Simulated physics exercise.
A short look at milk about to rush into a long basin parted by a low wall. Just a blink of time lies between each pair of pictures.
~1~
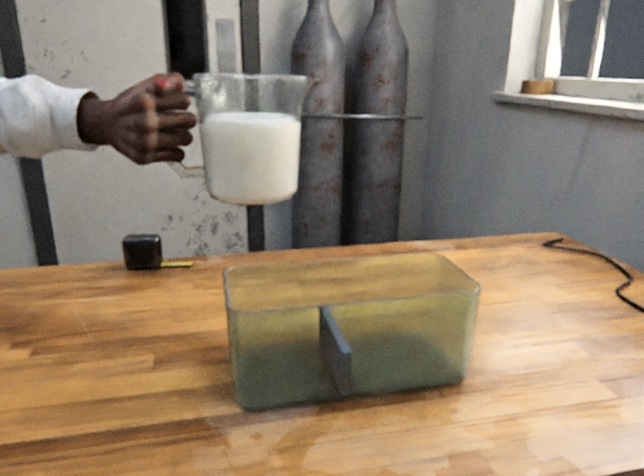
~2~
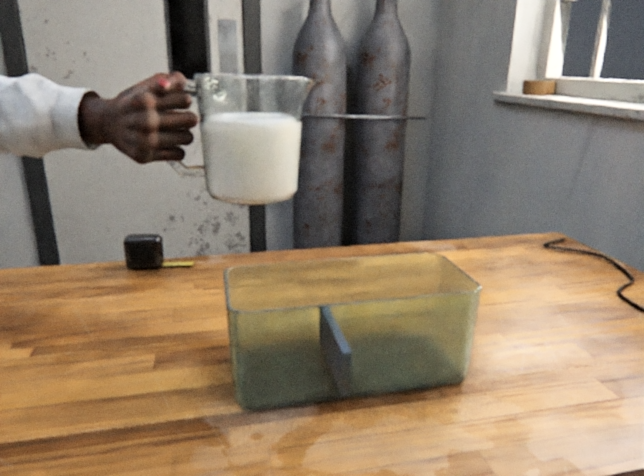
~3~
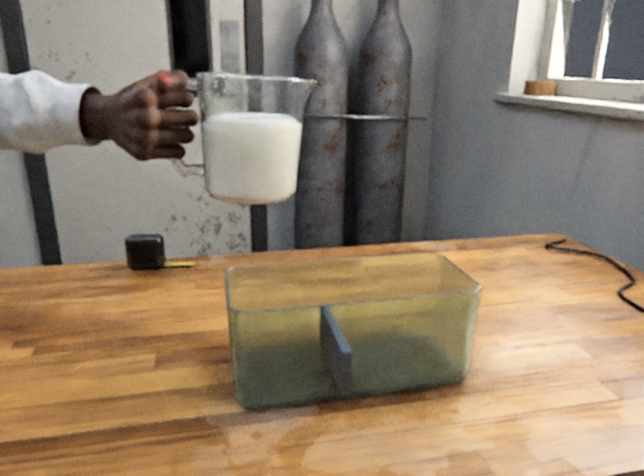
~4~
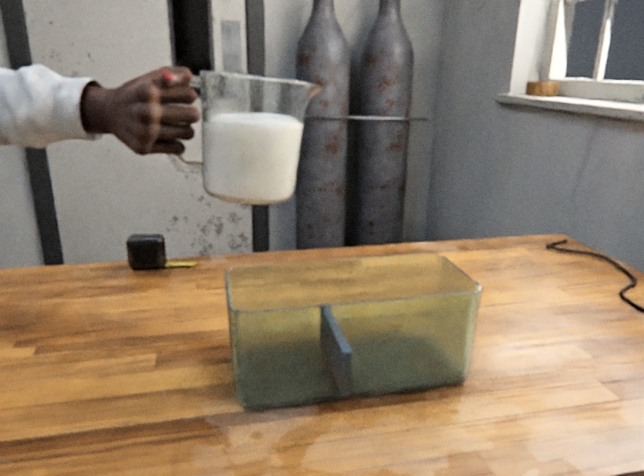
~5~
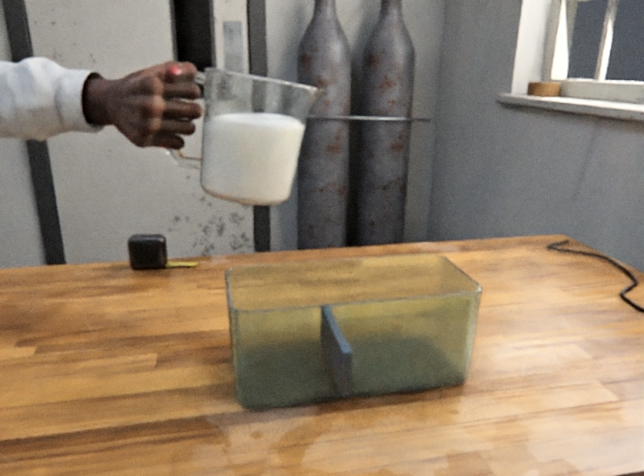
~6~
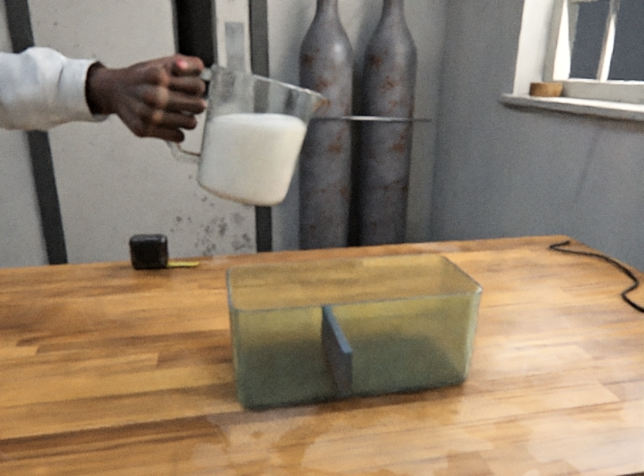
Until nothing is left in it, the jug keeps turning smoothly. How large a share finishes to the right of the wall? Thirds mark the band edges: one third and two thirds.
I would say more than two thirds ends up on that side.
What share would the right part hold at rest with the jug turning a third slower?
Close to 90 in a hundred.
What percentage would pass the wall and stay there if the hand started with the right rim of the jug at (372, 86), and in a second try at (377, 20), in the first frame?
In order, some 90 and 65 percent.
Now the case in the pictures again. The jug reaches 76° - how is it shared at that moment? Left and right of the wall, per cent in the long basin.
Left part close to 0 in a hundred, right part close to 0.
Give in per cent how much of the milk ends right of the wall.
85 in a hundred.
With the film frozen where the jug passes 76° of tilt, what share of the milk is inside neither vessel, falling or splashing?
Airborne fraction: Approx. 15 %.
A moment on, the jug is tipped on its side and 84 per cent is still to pour, 0 is left of the wall and 0 right of it.
Next, the jug is tipped right over and 19 per cent is still to pour, 1 is left of the wall and 56 right of it.
Then the jug is tipped right over and 0 per cent is still to pour, 11 is left of the wall and 86 right of it.
Later the jug is tipped right over and 0 per cent is still to pour, 12 is left of the wall and 86 right of it.
Finally, 12 per cent lies left of the wall, 86 right of it and 2 outside.
